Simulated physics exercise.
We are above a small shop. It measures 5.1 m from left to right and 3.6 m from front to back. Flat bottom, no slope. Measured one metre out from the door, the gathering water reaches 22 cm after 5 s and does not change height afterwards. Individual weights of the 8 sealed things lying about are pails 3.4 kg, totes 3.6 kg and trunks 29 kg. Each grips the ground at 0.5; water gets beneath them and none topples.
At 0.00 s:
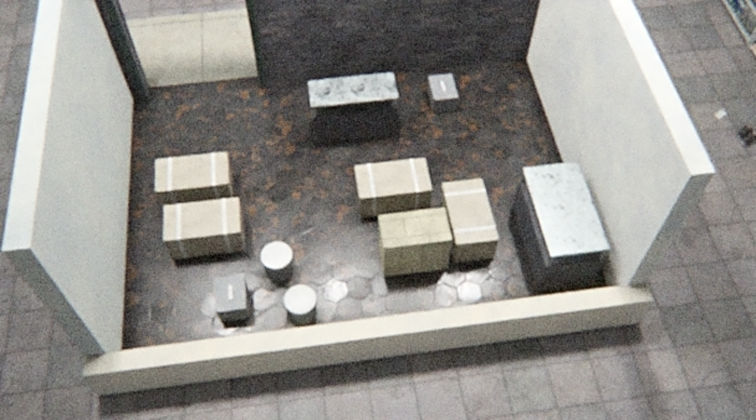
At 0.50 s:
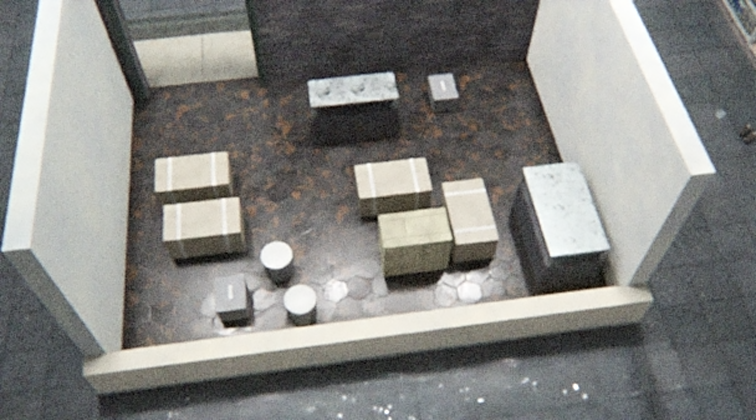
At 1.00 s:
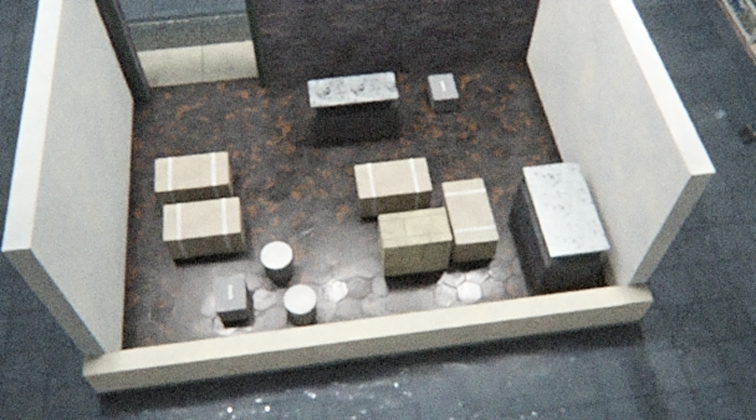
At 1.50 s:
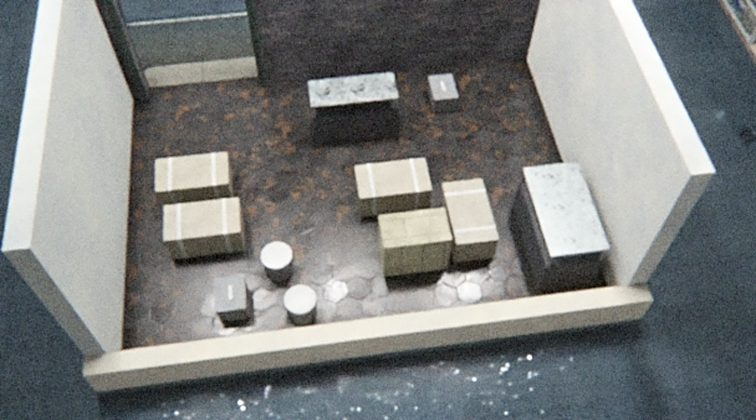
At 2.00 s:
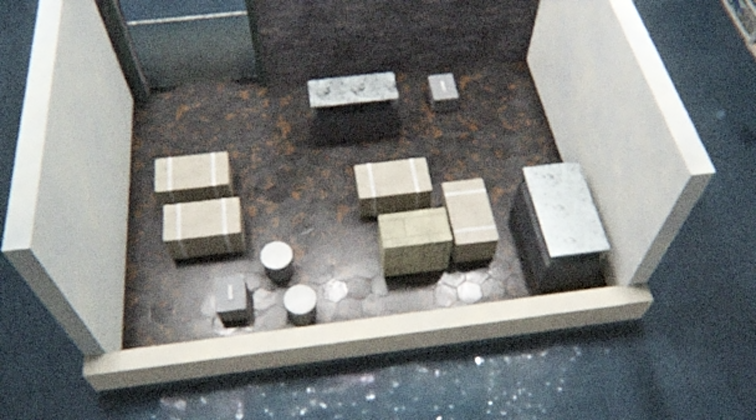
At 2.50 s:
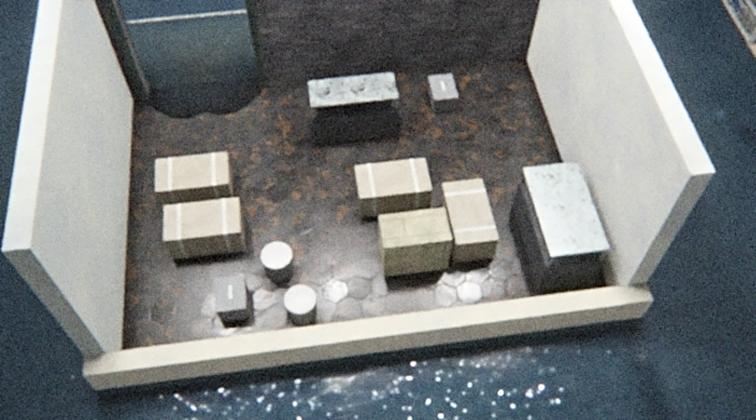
Dark water spreads over the paving outside a small walled room, deepens around it and covers the pale doorstep at the back left, then edges just inside the doorway, while the boxes and white cylinders stay still.
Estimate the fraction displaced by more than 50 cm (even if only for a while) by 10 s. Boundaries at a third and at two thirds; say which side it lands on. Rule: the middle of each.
Watching this, I'd call it a moderate share.
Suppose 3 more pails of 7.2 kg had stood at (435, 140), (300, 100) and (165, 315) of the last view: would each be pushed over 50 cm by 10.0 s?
In turn: Less, less, past it.
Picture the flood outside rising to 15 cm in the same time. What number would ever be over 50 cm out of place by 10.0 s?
Result: 0.
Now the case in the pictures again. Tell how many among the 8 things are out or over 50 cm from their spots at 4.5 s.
The count is 0.
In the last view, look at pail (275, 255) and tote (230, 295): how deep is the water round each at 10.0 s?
About 14 and 14 cm.
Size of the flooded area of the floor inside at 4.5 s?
That flooded area is roughly 4.0 m2.
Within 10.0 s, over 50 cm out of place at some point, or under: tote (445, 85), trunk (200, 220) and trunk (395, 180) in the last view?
Taking them in that order, the first is within the limit, the second beyond the limit and the third within the limit.
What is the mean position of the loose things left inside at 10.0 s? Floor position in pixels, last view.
The average lands around (359, 235).
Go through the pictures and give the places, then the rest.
A pail at (300, 299), on the bottom; a tote at (443, 87), on the bottom; 0.0 m2 under water; 0 of 8 have shifted, in the first picture.
A pail at (300, 299), on the bottom; a tote at (443, 87), on the bottom; water covers 0.0 m2; 0 of 8 have shifted, in the second picture.
A pail at (300, 299), on the bottom; a tote at (443, 87), on the bottom; water covers 0.0 m2; 0 of 8 have shifted, in the third picture.
A pail at (300, 299) rests on the ground; a tote at (443, 87), on the bottom; water covers 0.0 m2; 0 of 8 have shifted, in the fourth picture.
A pail at (300, 299), on the bottom; a tote at (443, 87), on the bottom; water covers 0.0 m2; 0 of 8 have shifted, in the fifth picture.
A pail at (300, 299), on the bottom; a tote at (443, 87) rests on the ground; water covers 0.4 m2; 0 of 8 have shifted, in the sixth picture.
After 3.5 s 0 of 8 are over 50 cm from their spots; 0 afloat.
After 4.5 s 0 of 8 are over 50 cm from their spots; 0 afloat.
After 7.0 s 2 of 8 are over 50 cm from their spots; 1 afloat.
After 10.0 s 4 of 8 are over 50 cm from their spots, and 5 have been at some point; 5 afloat.
